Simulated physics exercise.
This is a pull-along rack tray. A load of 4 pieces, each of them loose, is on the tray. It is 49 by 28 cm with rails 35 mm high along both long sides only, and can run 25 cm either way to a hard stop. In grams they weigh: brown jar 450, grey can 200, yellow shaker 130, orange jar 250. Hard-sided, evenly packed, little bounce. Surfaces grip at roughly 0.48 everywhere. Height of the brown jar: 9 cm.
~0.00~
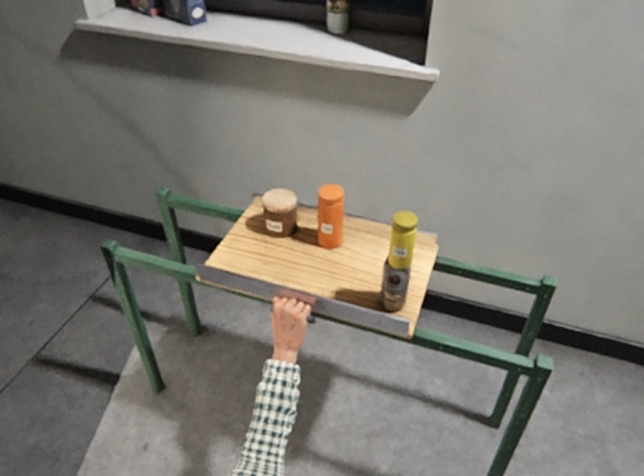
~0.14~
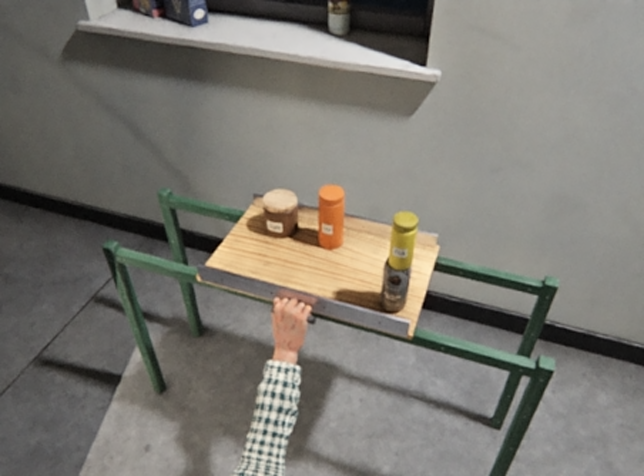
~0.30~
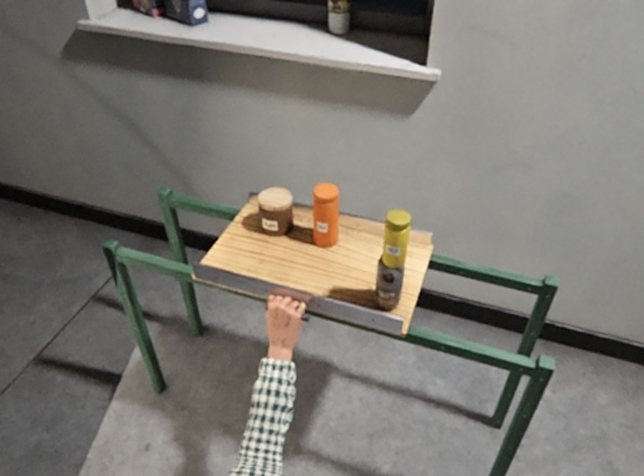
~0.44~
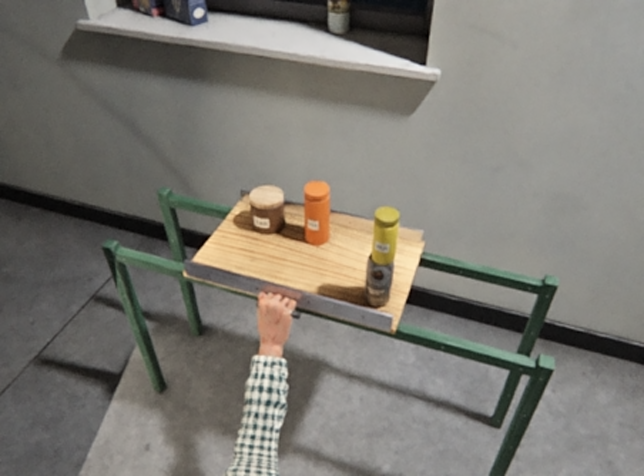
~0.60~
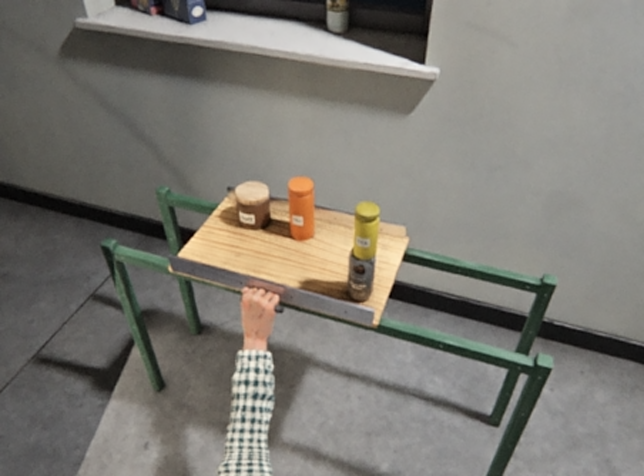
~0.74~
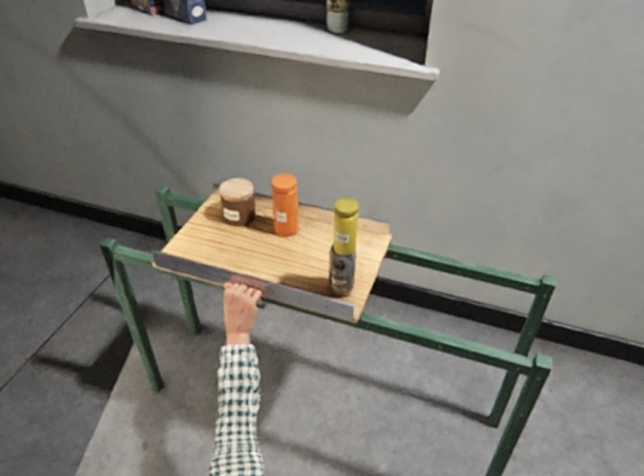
Beside a gray wall with a window ledge, a wooden tray carrying a brown jar, an orange jar and a yellow shaker above a grey can rests on green rails. A hand in a checked sleeve grips its front edge, holding still at first, then slides the loaded tray steadily left.
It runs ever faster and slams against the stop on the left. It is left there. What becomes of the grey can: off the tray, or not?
The grey can keeps to its tray.
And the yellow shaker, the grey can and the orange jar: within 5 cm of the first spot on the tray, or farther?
The yellow shaker ends elsewhere; the grey can gets shifted; the orange jar holds its spot.
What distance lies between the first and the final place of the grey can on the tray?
About 11 cm.
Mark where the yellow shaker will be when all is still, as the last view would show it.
Near (191, 244).
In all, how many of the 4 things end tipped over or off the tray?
In all, 2.
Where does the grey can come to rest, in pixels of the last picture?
Around (246, 256).
Around 1.24 s, tray 25 cm left; grey can at 17° to upright near (275, 250); yellow shaker at 17° to upright; orange jar at 10° to upright.
Around 1.54 s, tray 25 cm left; grey can on its side near (249, 253); yellow shaker at 74° to upright; brown jar shifted 2 cm.
Finally (2.3 s), on their side or leaning hard on the tray, grey can and yellow shaker; the other 2 still in place (within 5 cm). In the last view, grey can near (246, 256).
